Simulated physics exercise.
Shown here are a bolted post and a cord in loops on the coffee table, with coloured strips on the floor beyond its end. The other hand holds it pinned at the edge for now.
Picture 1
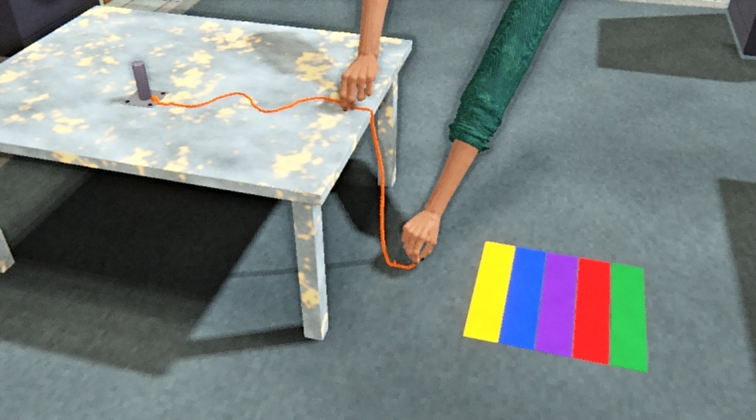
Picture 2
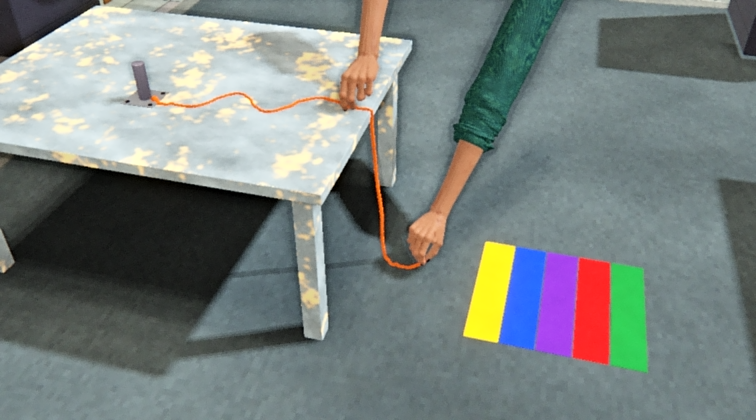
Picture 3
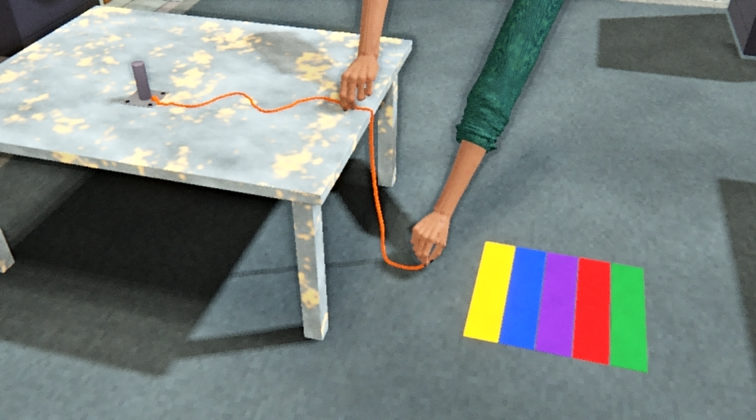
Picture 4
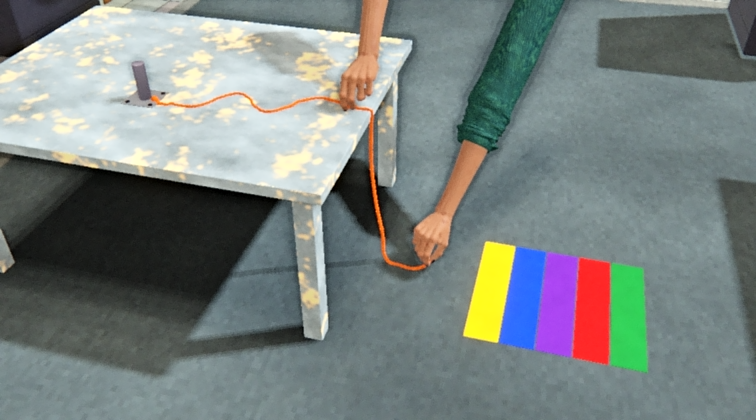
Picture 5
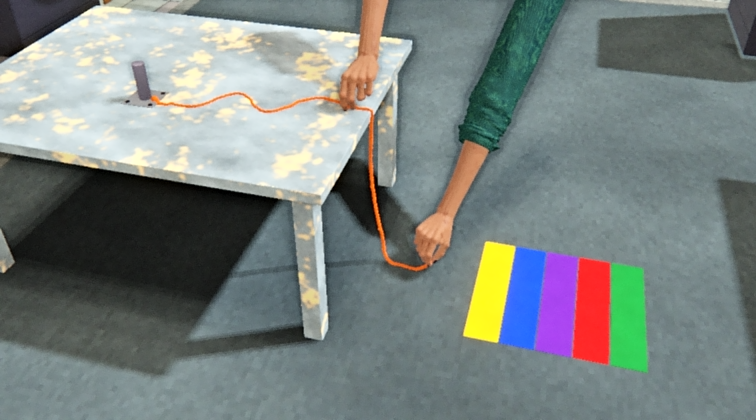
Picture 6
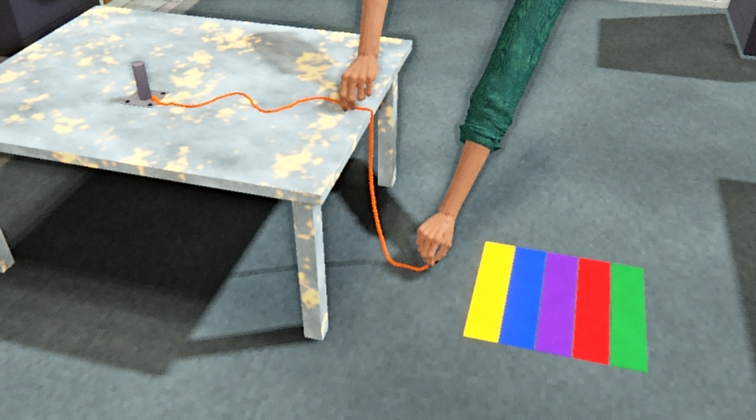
At the start, an orange cord runs from a small post across a mottled table, pinned at the edge by one hand, and hangs to the floor, where another hand grips its end near five coloured strips. That lower hand then shifts slightly right, drawing the end along, while the rest barely moves.
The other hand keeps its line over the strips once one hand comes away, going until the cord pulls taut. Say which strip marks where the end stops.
The red strip marks it.
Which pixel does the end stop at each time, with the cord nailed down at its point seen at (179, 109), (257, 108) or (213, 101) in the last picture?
Result per try (px, approx.): (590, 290); (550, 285); (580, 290).
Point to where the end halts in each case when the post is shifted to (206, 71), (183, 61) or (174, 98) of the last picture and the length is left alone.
Try by try, about (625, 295), (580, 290) and (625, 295).
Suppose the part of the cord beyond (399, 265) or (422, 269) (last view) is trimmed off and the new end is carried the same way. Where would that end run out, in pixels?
The places are (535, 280) and (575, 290).
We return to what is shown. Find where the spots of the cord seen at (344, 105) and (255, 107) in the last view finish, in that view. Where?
They finish at (388, 134) and (288, 108) respectively.
A little later, end near (540, 282); over blue.
Next, end near (574, 288); over purple.
When it is tight, end near (593, 291); over red. It gets as far as the red strip.
